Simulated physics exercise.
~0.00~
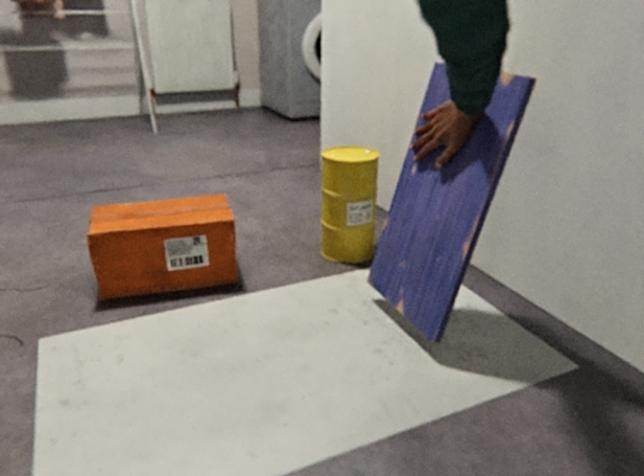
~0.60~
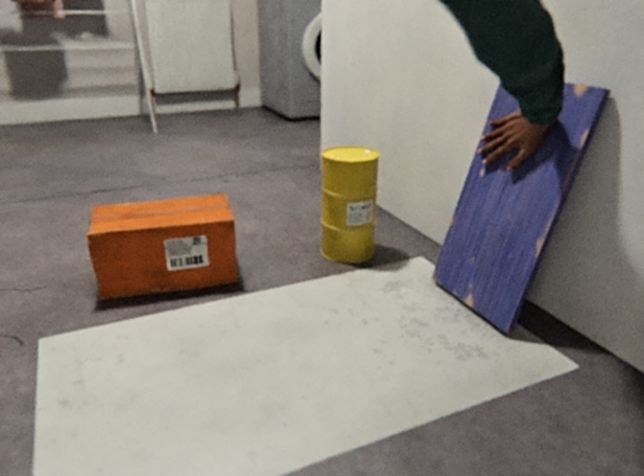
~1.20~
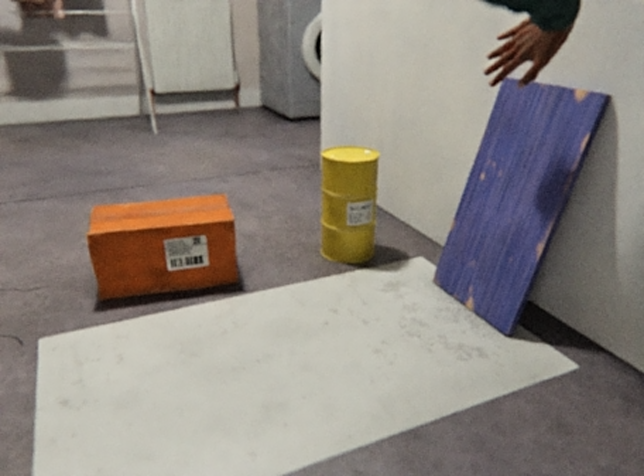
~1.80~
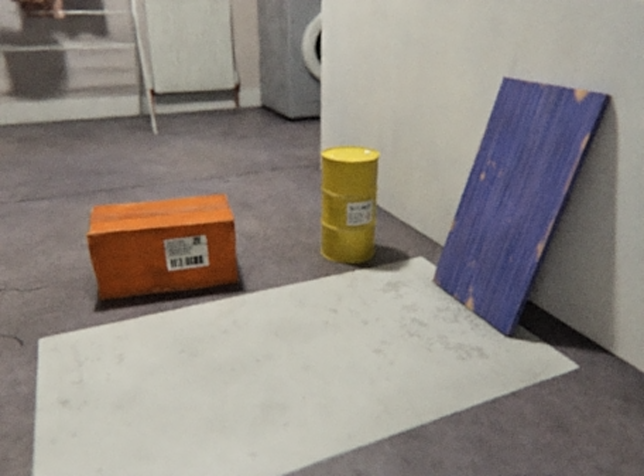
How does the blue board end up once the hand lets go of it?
It stays in place, leaning against the wall on the right without slipping.
A hand shifts a blue board right against the wall, lets go, and it stays leaning.
